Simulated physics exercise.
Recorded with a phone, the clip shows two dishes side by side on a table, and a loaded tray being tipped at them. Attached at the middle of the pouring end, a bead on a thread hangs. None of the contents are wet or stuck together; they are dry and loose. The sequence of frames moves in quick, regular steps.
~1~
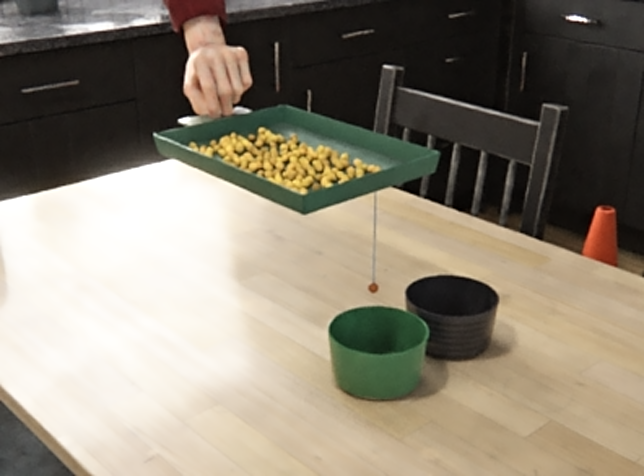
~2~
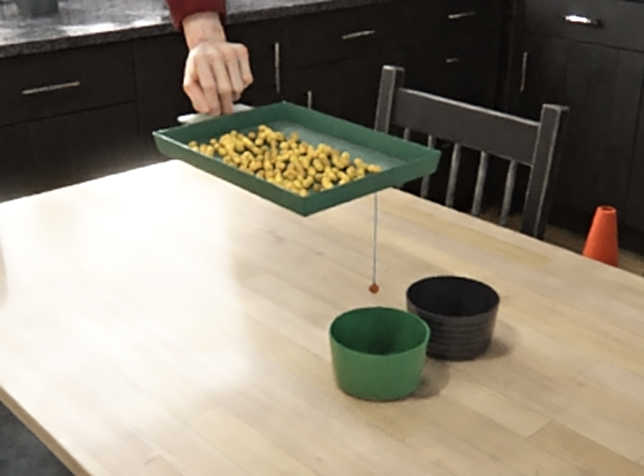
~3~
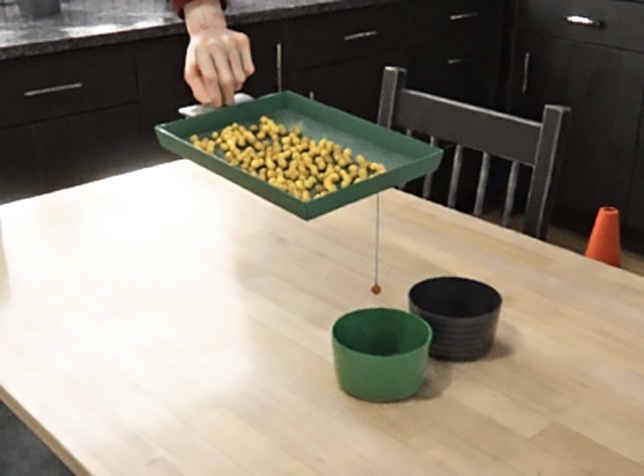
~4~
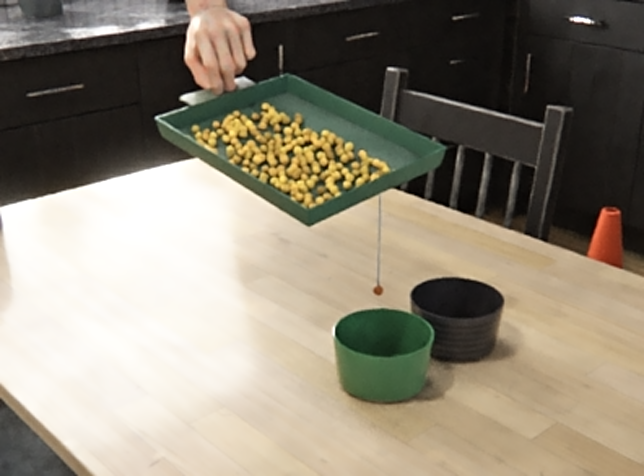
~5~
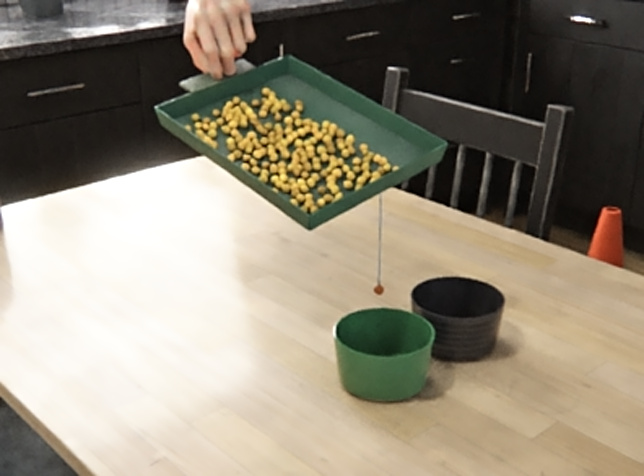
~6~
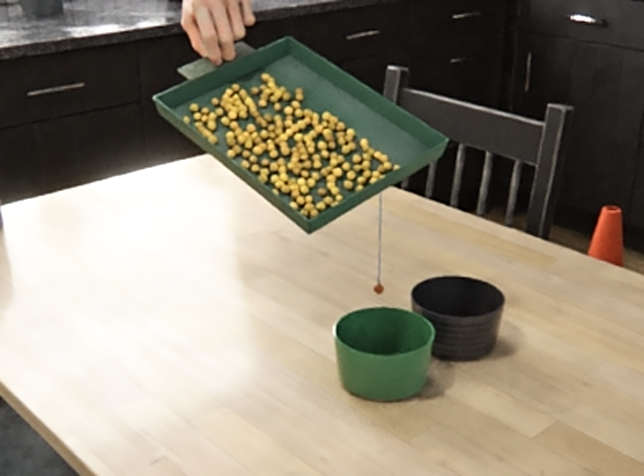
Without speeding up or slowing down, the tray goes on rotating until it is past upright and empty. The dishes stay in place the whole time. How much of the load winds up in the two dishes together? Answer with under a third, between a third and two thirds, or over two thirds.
The two dishes together get under a third of it.
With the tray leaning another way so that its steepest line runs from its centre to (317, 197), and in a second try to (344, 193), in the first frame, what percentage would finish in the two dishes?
Lab note: Case 1 near 40 %, case 2 near 60 %.
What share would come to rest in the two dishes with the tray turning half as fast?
I'd expect near 20 per cent.
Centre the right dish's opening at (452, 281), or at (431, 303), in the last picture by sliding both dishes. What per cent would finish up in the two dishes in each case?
20 %, then 40 %.
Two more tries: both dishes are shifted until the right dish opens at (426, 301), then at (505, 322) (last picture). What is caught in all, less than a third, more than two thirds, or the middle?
Case one, in the middle band; case two, less than a third.
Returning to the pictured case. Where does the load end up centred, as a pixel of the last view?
Resting centre, last picture - approx. (312, 379).
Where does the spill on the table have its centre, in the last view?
At about (293, 380).
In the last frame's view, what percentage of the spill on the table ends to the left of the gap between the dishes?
I make it about 100 percent or so.
Just after the last frame, tray tipped steeply; every one on the tray.
A moment on, tray tipped past a quarter turn; almost all on the tray; just a few in the left dish; about a tenth outside both.
Further on, tray tipped past a quarter turn; roughly a quarter in the left dish; the larger part outside both.
When it is over, tray tipped past a quarter turn; roughly a quarter in the left dish; not one in the right dish; the larger part outside both.
